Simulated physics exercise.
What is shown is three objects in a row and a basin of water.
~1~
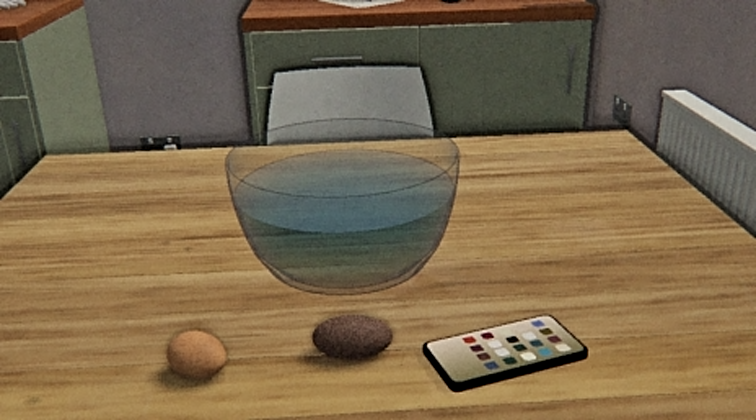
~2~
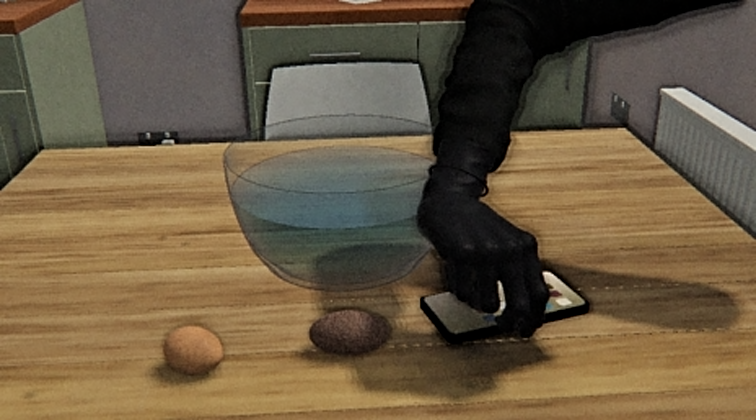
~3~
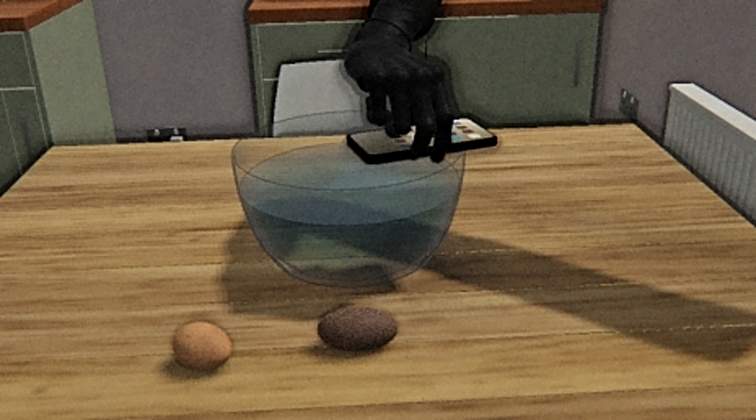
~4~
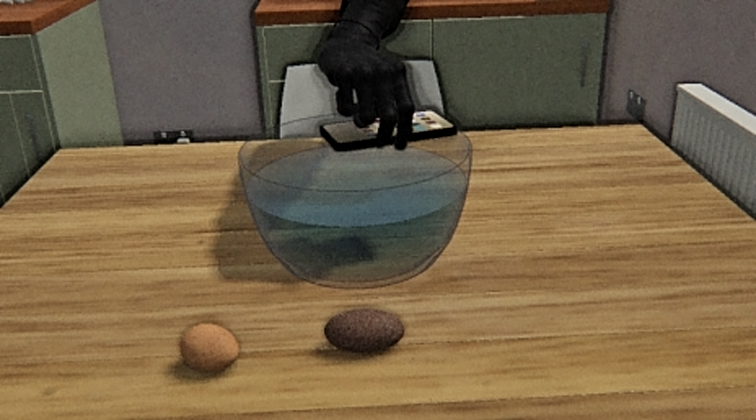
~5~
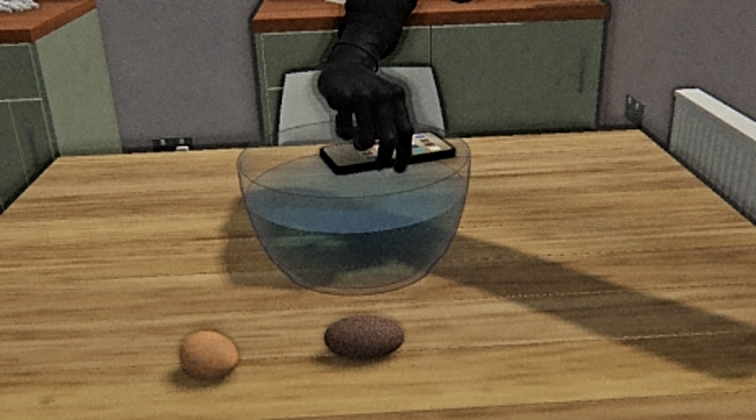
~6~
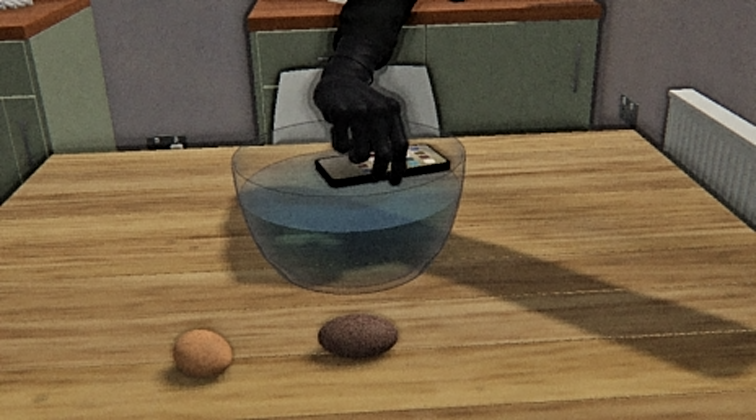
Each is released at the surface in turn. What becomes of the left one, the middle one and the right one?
Taking them from the left, one does not stay up, the next does not stay up, the last does not stay up.
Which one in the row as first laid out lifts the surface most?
That's the right-hand body.
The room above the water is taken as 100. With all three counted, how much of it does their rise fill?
About 10 percent.
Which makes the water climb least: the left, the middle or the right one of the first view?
The leftmost one.
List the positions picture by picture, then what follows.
In the first frame, the row from the left; egg (197, 355); stone (352, 337); phone (505, 351).
In the second frame, a hand picks up the phone; phone (504, 305); stone (349, 333).
In the third frame, it is carried over; phone (421, 140); egg (202, 346).
In the fourth frame, it is above the basin; phone (388, 130); stone (364, 331).
In the fifth frame, it comes down; phone (387, 152); egg (209, 355).
In the sixth frame, it is just over the surface; egg (203, 354); stone (358, 336); phone (382, 165).
Shortly, the phone ends at the bottom.
Then, the stone ends at the bottom.
At the finish, the egg ends at the bottom; afloat, none of them.
